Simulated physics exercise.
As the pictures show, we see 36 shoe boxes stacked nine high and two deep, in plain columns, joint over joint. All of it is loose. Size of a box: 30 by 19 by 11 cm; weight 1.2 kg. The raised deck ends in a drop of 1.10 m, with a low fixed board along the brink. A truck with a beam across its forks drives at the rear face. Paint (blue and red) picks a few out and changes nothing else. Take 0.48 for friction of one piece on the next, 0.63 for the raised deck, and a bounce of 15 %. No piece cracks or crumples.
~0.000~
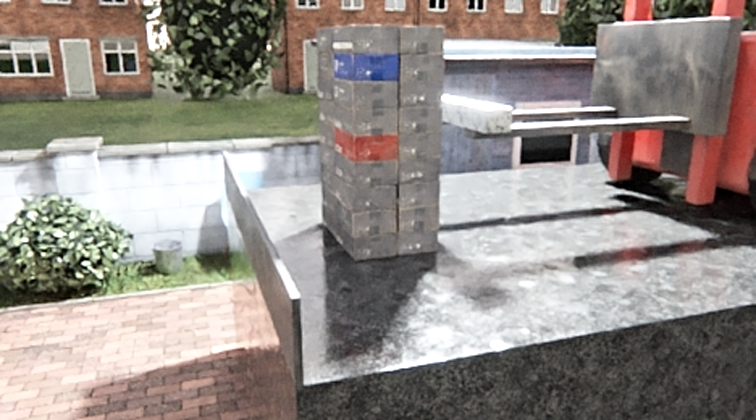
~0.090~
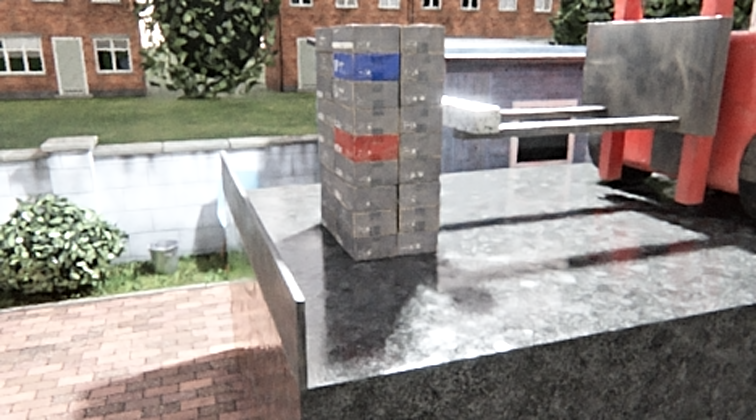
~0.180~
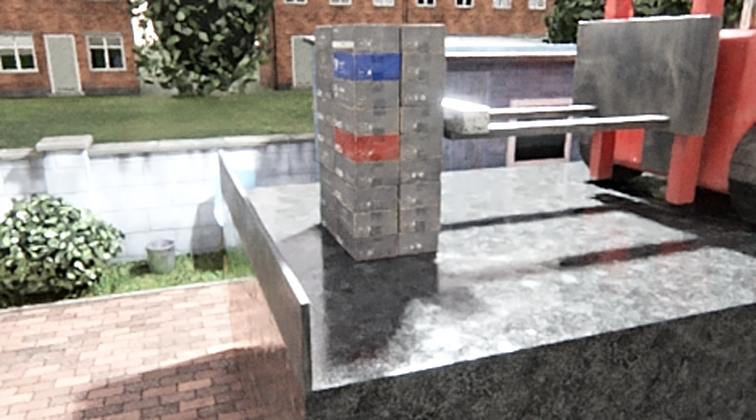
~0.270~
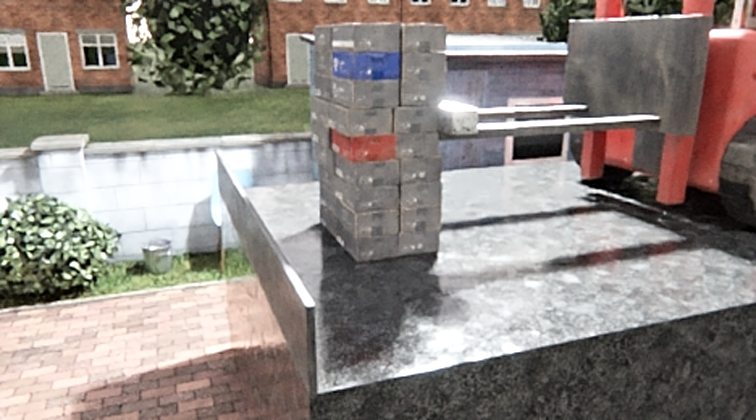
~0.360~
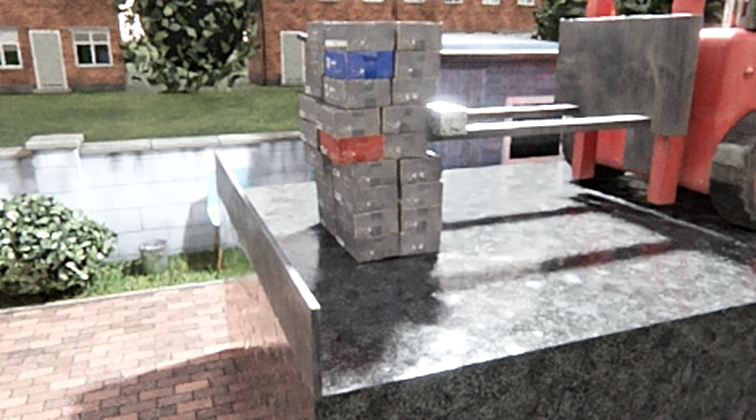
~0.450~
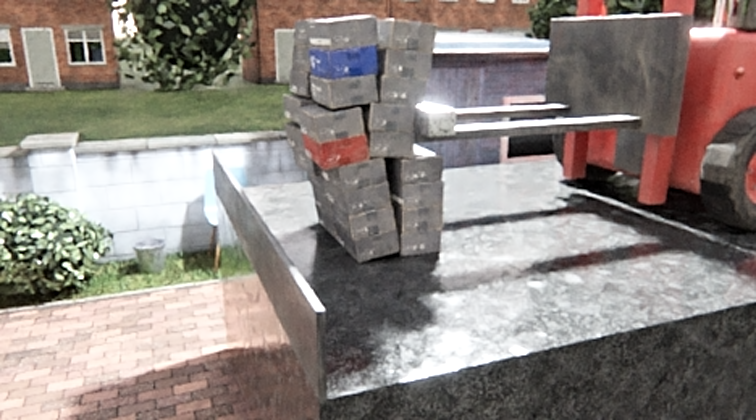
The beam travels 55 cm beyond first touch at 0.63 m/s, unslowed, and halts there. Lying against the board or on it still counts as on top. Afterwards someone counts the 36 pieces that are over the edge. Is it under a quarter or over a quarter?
The part is upwards of a quarter.
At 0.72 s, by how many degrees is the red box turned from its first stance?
Some 30°.
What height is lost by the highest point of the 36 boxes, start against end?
Roughly 34 cm.
By 0.72 s, none of the 36 boxes over the edge, 32 disturbed; red box tilted 35°, 8 cm lower; blue box tilted 25°, 54 mm lower.
By 1.24 s, 10 of the 36 boxes over the edge; red box on its side; blue box 1.56 m lower.
When it is over (2.2 s), 14 of the 36 boxes over the edge; red box on its side; blue box 1.85 m lower. That is 39 per cent.
